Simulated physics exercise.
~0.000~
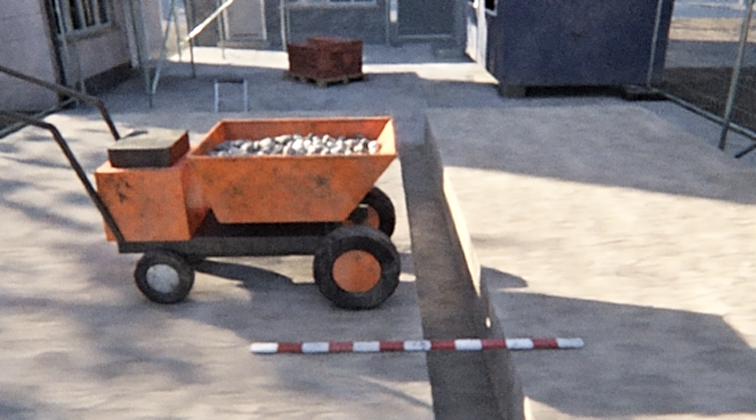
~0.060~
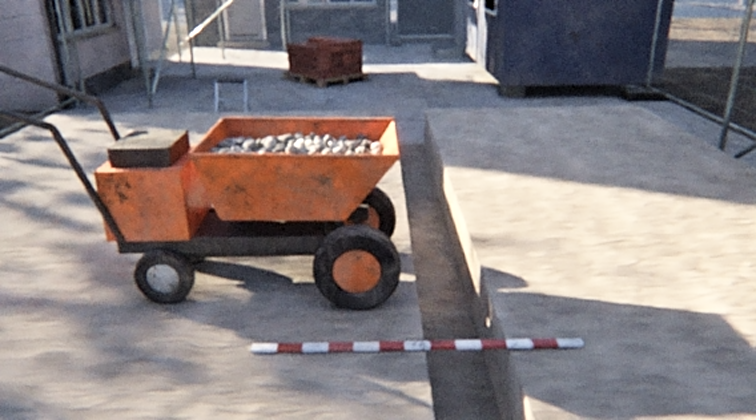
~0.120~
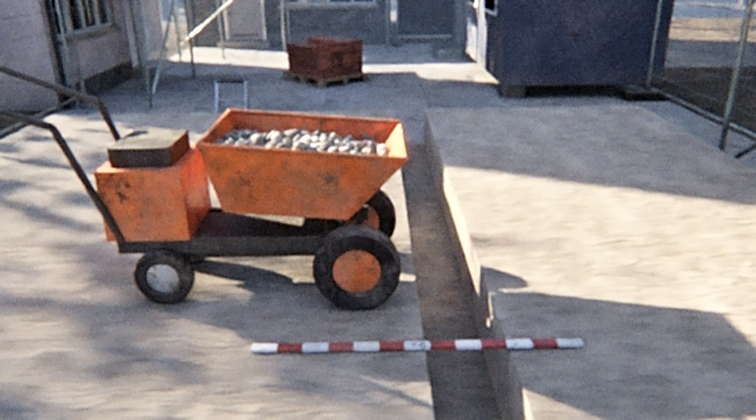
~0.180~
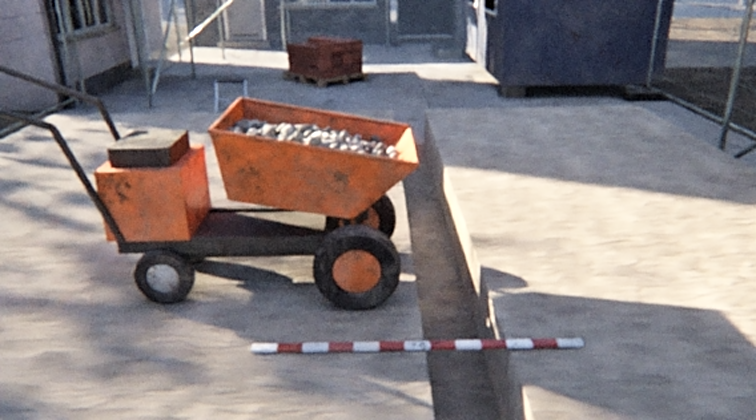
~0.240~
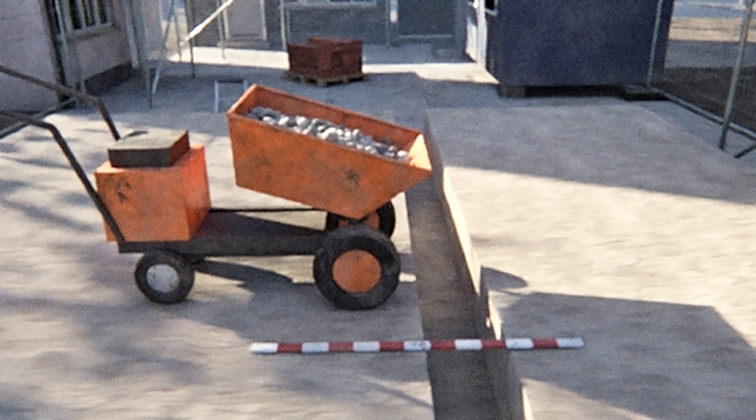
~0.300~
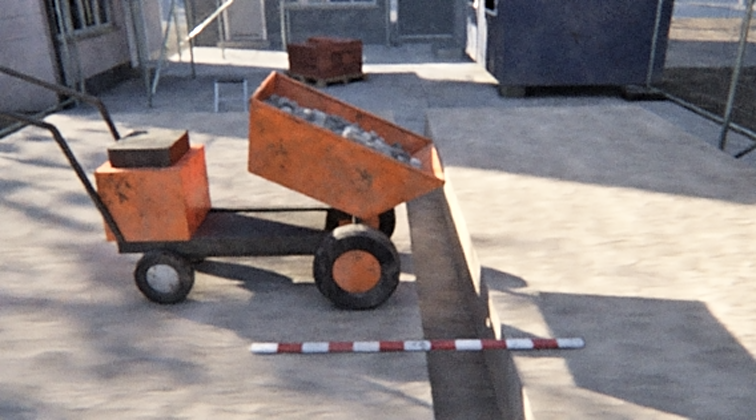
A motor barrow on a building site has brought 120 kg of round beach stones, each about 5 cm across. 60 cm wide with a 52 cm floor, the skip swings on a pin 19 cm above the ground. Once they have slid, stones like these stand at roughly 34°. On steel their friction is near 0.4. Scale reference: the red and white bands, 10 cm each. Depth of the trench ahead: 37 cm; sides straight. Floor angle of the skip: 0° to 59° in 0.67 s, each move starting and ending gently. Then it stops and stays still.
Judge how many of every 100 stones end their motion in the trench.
I would put it near 19 out of 100.
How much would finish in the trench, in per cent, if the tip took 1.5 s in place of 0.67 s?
In that case, around 30%.
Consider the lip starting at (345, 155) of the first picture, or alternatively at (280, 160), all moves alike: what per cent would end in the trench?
First place roughly 50%, second roughly 65%.
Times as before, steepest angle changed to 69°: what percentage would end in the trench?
I'd expect around 15 in a hundred.
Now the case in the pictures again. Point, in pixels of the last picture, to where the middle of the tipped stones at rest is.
The stones end up centred near (533, 272).
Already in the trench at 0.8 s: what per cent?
Roughly 5% by that time.
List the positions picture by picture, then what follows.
In the first frame, the skip is at 0°, its lip at (396, 156); the top of the load is at (297, 144).
In the second frame, the skip is at 1°, its lip at (399, 157); the top of the load is at (291, 142); the stones move at 0.3 m/s on average.
The third frame shows lip at (407, 160), floor tilted 5°, highest stones at (268, 137); the stones move at 0.6 m/s on average.
The fourth frame shows lip at (419, 165), floor tilted 10°, highest stones at (259, 128); the stones move at 0.9 m/s on average.
The fifth frame shows lip at (432, 173), floor tilted 17°, highest stones at (264, 115); the stones move at 1.0 m/s on average.
The sixth frame shows lip at (445, 183), floor tilted 25°, highest stones at (280, 103); the stones move at 1.1 m/s on average.
After 0.5 s the floor is at 50°; 100 % in the skip; the foremost stones are at (450, 199).
After 0.8 s the floor is at 59°; 87 % in the skip, 3 % in the trench, 10 % past the trench; the foremost stones are at (530, 250).
After 1.1 s the floor is at 59°; 44 % in the skip, 1 % in the trench, 55 % past the trench; the foremost stones are at (655, 280).
After 3.1 s the floor is at 59°; 16 % in the skip, 19 % in the trench, 64 % past the trench; the foremost stones are past the picture's edge.
